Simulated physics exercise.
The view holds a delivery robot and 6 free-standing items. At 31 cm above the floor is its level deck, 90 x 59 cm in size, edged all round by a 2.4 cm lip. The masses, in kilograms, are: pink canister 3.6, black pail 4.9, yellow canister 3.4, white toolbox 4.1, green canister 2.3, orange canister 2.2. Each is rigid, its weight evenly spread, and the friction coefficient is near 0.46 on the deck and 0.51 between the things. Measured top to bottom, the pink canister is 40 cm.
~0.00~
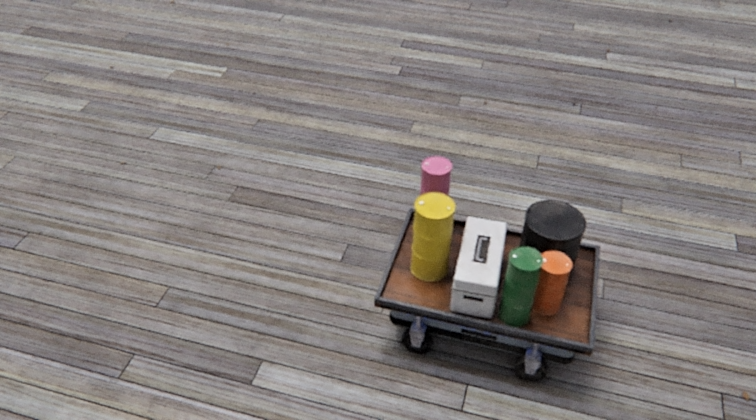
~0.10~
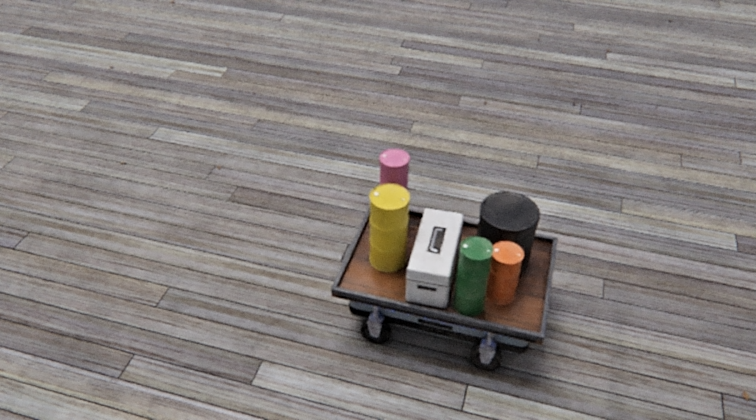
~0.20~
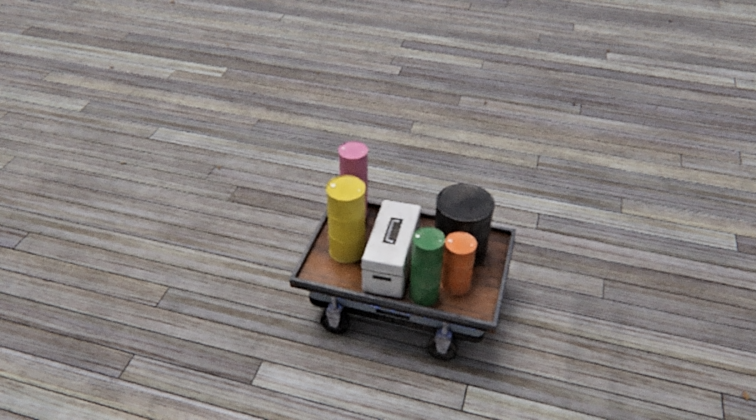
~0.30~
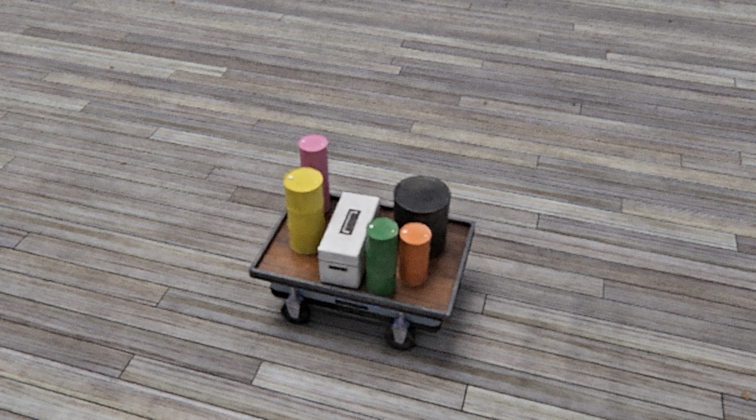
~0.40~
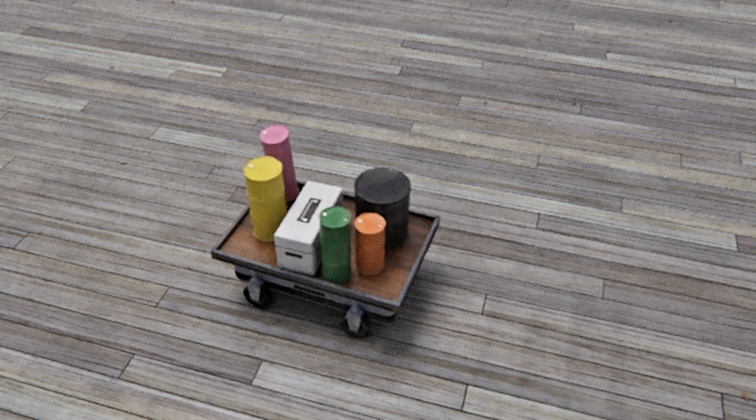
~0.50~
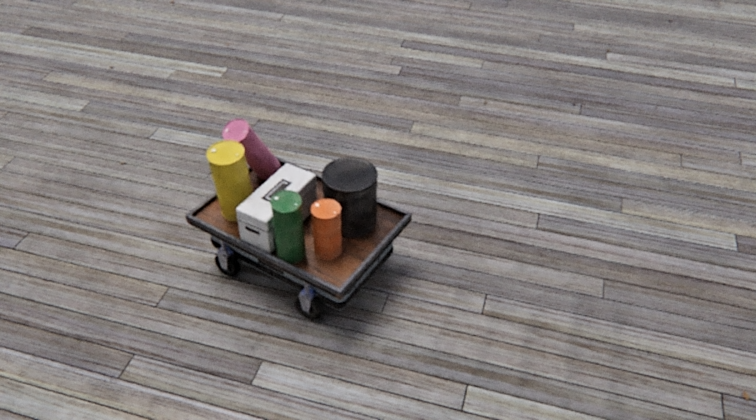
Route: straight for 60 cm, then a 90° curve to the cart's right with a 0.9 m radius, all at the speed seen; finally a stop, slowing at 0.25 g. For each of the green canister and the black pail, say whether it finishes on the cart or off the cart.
Verdict - green canister: Lost, black pail: Kept.
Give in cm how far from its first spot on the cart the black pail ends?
Around 0 centimetres.
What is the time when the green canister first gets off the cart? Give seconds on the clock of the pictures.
That comes at close to 0.7 seconds.
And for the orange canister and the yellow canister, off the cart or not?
The orange canister is kept in bounds, the yellow canister is not kept in bounds.
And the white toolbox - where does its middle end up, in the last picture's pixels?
In the last view, its centre sits near (338, 10).
After 0.70 s, cart 140 cm along, turned 42°; yellow canister and green canister now off the cart; pink canister 62° off upright; orange canister moved 2 cm.
After 1.00 s, cart 200 cm along, turned 80°; pink canister now off the cart; orange canister moved 10 cm; white toolbox moved 2 cm.
After 1.30 s, cart 257 cm along, turned 90°; orange canister 16° off upright; white toolbox moved 2 cm.
After 1.70 s, cart 304 cm along, turned 90°; orange canister 28° off upright; white toolbox moved 2 cm.
In the end (2.9 s), off the cart, pink canister, yellow canister and green canister; not toppled but over 10 cm from the start, orange canister; the other 2 under 10 cm from the start. In the last view, green canister near (70, 191), black pail near (354, 26).
